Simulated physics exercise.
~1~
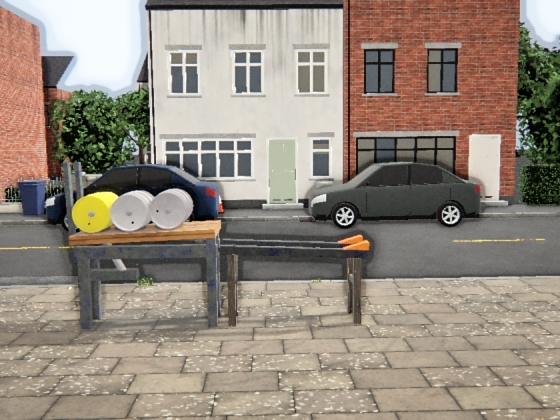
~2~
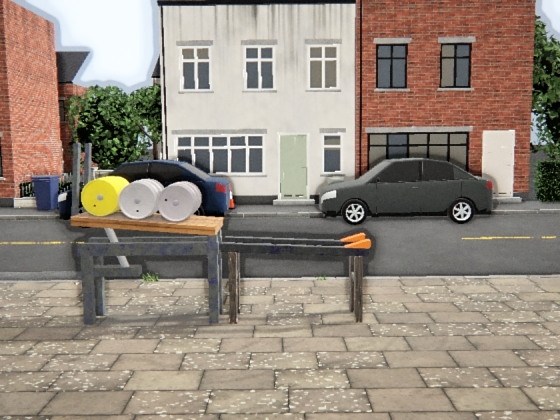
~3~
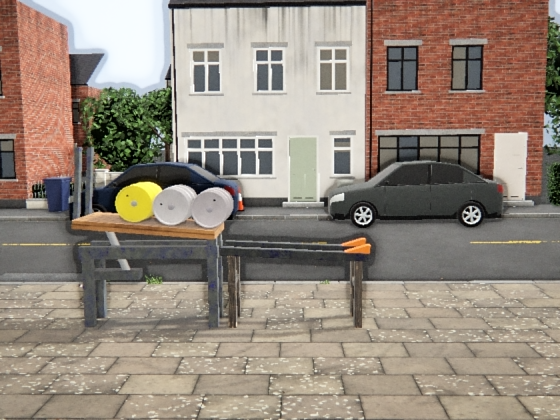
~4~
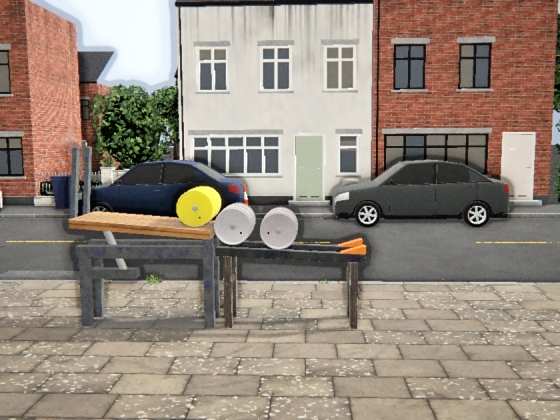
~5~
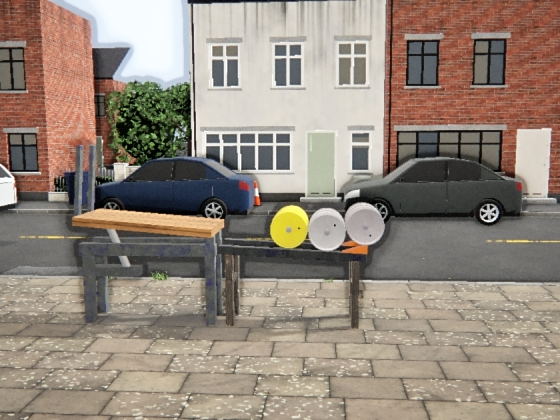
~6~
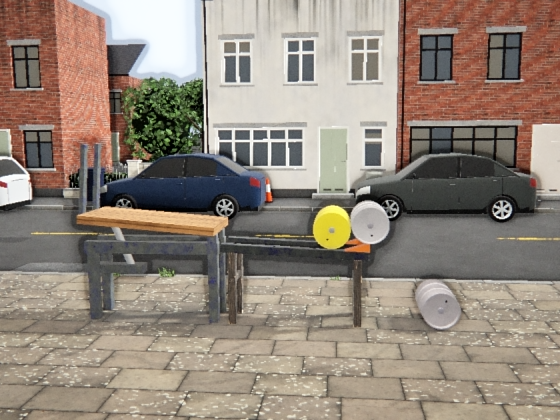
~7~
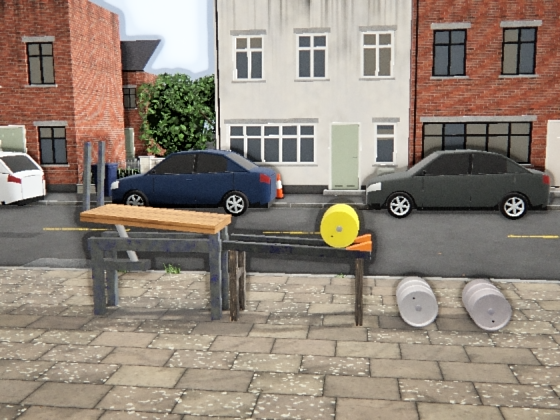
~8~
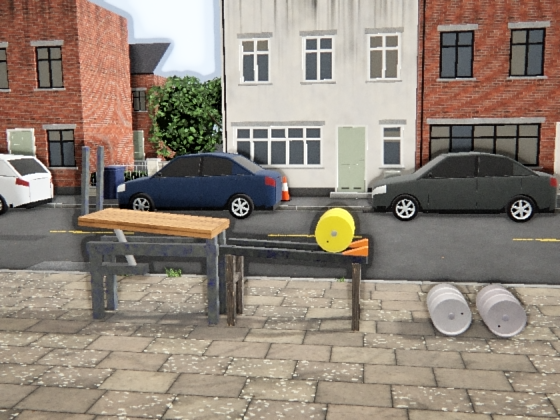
A white house joined to a red-brick one stands across a street, seen from a paved area opposite, with a dark blue car and a grey car parked in front. Nearer, a wooden-topped bench at left meets a low rack sloping gently right to an orange-tipped end. Three kegs, one yellow and two pale grey, roll right off the bench and along the rack as the view drifts slightly. The leading grey keg drops over the end onto the paving, and the second follows. The yellow keg stays on the rack near its orange tip, while the grey pair rest close together below.
